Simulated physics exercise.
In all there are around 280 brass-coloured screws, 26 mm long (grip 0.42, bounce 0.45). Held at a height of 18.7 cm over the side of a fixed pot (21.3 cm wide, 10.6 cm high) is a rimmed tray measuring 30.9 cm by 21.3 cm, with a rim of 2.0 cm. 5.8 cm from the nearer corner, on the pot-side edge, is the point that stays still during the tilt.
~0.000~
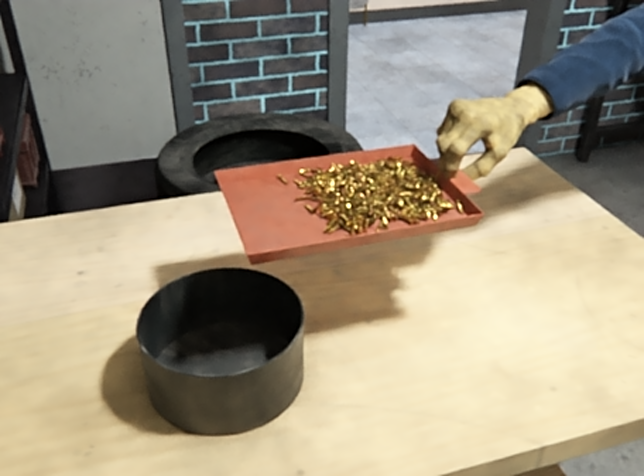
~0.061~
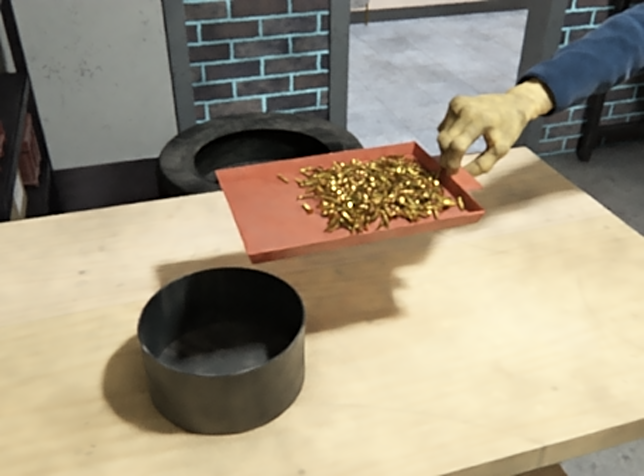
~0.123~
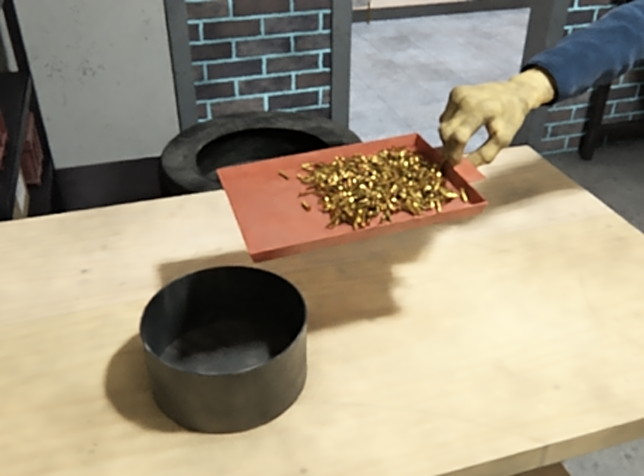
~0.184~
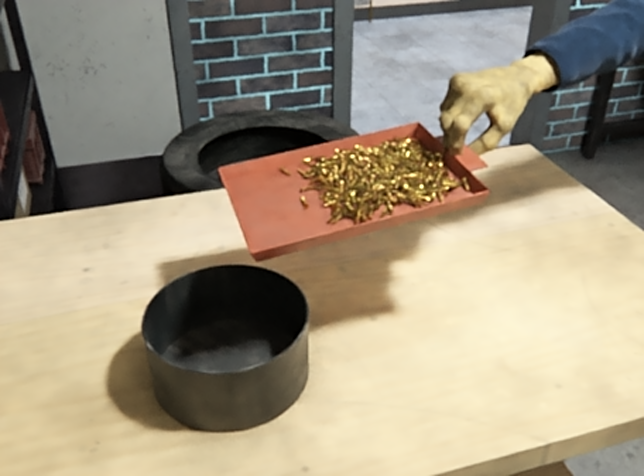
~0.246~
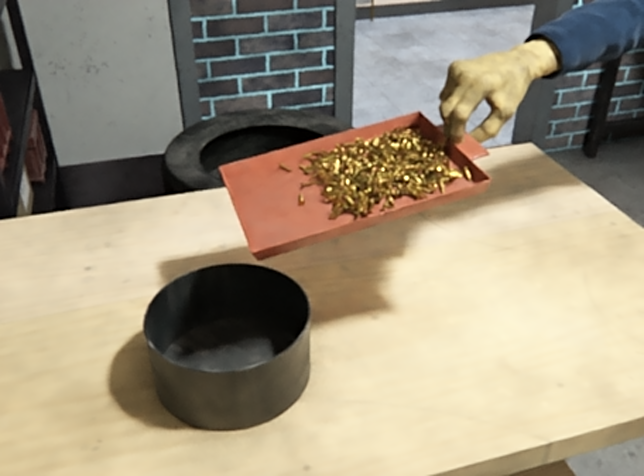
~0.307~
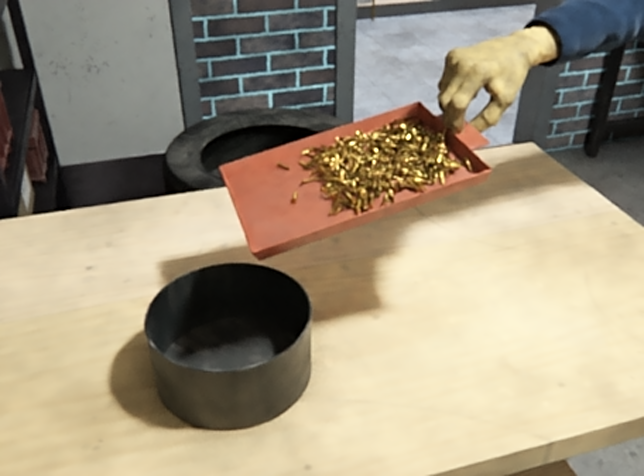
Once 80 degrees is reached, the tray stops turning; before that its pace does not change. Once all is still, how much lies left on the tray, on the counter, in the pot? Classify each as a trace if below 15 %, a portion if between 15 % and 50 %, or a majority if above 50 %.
Left on the tray: A trace. Counter: A portion. Pot: A majority.
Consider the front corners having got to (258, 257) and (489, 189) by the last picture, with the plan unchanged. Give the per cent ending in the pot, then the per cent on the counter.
Final per cent - pot 80, counter 20.
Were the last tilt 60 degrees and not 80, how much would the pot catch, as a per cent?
Estimate: Roughly 20 percent.
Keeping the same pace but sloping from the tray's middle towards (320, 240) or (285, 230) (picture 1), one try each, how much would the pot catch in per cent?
Near 75 and 95 percent, in that order.
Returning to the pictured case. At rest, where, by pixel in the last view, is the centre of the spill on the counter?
You'll find it at about pixel (190, 305).
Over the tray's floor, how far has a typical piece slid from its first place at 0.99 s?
About 17 cm.
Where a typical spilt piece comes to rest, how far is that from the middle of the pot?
Distance: Around 16 cm.
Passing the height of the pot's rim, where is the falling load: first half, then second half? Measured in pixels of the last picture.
I'd mark about (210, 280) for the first half and about (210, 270) for the second.
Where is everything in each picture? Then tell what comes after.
Tray tilt 0 degrees, front corners at (251, 251) and (478, 212); middle of the pieces at (373, 195); pot at (221, 316), in the first frame.
Tray tilt 1 degrees, front corners at (252, 251) and (479, 209); middle of the pieces at (374, 193), in the second frame.
Tray tilt 3 degrees, front corners at (253, 250) and (482, 201); middle of the pieces at (376, 187), in the third frame.
Tray tilt 6 degrees, front corners at (254, 249) and (484, 190), lowest corner left front; middle of the pieces at (377, 179), in the fourth frame.
Tray tilt 9 degrees, front corners at (255, 248) and (485, 179), lowest corner left front; middle of the pieces at (378, 172), in the fifth frame.
Tray tilt 12 degrees, front corners at (256, 248) and (485, 168), lowest corner left front; middle of the pieces at (378, 165); pot at (229, 311). The tray's pace is about 45 degrees a second, in the sixth frame.
Then, at 0.99 s, tilt 44 degrees; the tray holds 100 %, the pot 0 %.
Then, at 1.44 s, tilt 65 degrees; the tray holds 70 %, the pot 20 %.
After 1.97 s, tilt 80 degrees; the tray holds 15 %, the pot 50 %.
In the end, at 3.1 s, tray 0 %, counter 35 %, pot 65 %.
